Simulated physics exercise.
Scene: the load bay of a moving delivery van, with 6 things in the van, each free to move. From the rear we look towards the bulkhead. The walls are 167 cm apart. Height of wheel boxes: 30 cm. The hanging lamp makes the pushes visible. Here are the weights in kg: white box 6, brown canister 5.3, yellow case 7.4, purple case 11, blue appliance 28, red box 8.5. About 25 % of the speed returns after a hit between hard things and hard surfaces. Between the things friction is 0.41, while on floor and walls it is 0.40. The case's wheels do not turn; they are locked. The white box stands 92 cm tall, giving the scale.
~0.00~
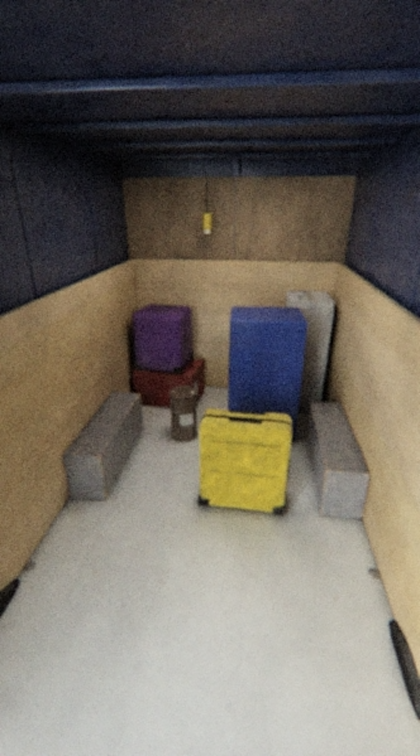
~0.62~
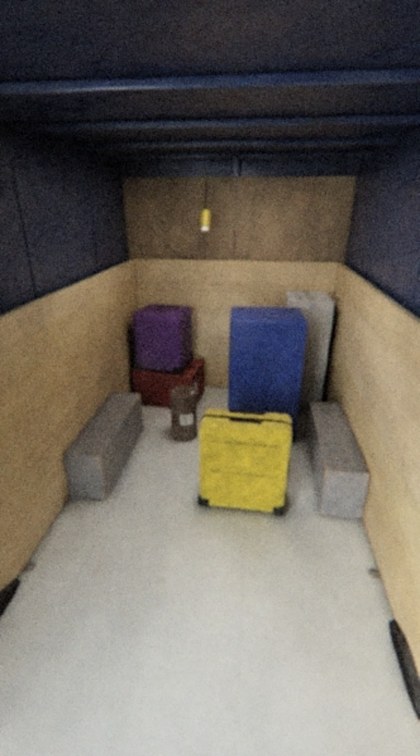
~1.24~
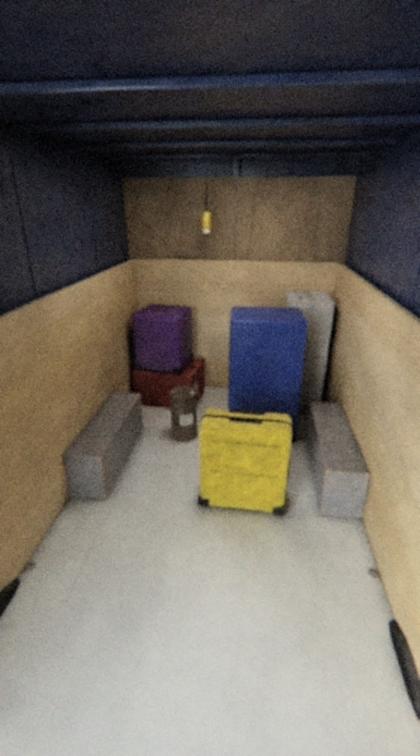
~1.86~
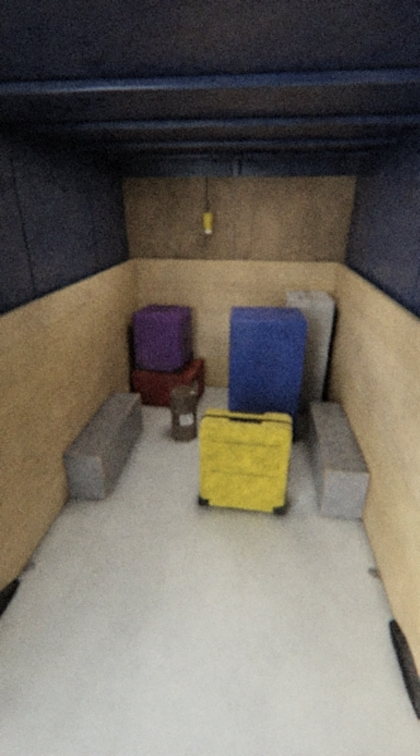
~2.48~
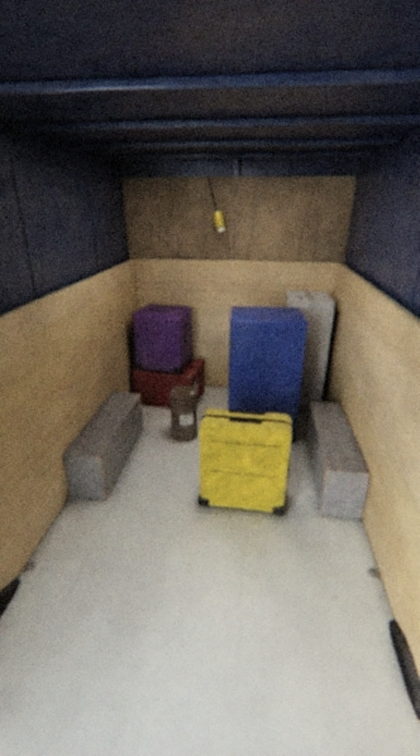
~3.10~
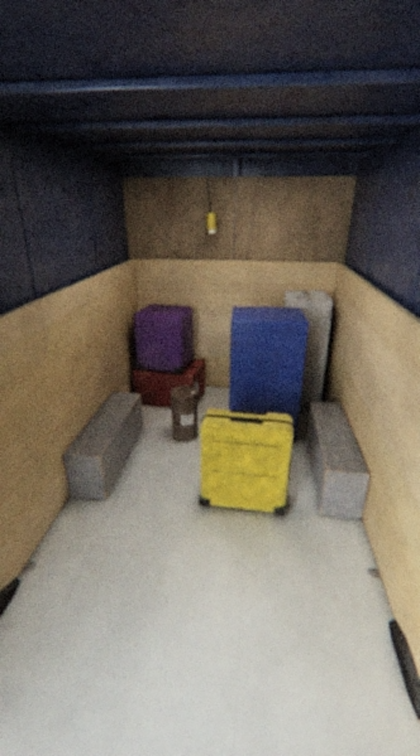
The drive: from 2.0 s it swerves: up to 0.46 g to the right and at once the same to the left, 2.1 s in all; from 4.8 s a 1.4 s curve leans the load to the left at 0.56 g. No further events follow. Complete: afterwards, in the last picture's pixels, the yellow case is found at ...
... about (152, 450).
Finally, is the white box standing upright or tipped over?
Well, the white box tumbles down.
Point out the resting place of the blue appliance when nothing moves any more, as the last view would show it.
Resting point, approx. (192, 370) px.
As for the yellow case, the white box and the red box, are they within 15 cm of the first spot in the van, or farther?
First, the yellow case is moved away; second, the white box is moved away; third, the red box stays in its position.
By 5.40 s, force 0.56 g left; yellow case 12 cm from its spot near (223, 459); white box tilted 17°; brown canister 12 cm from its spot.
By 5.60 s, force 0.56 g left; yellow case 27 cm from its spot near (195, 457); white box tilted 49°; blue appliance 27 cm from its spot.
When it is over (6.7 s), lying over in the van, white box; not toppled but over 15 cm from the start, brown canister, yellow case and blue appliance; the other 2 within 15 cm of the start. End places, in pixels of the last picture, yellow case near (152, 450).
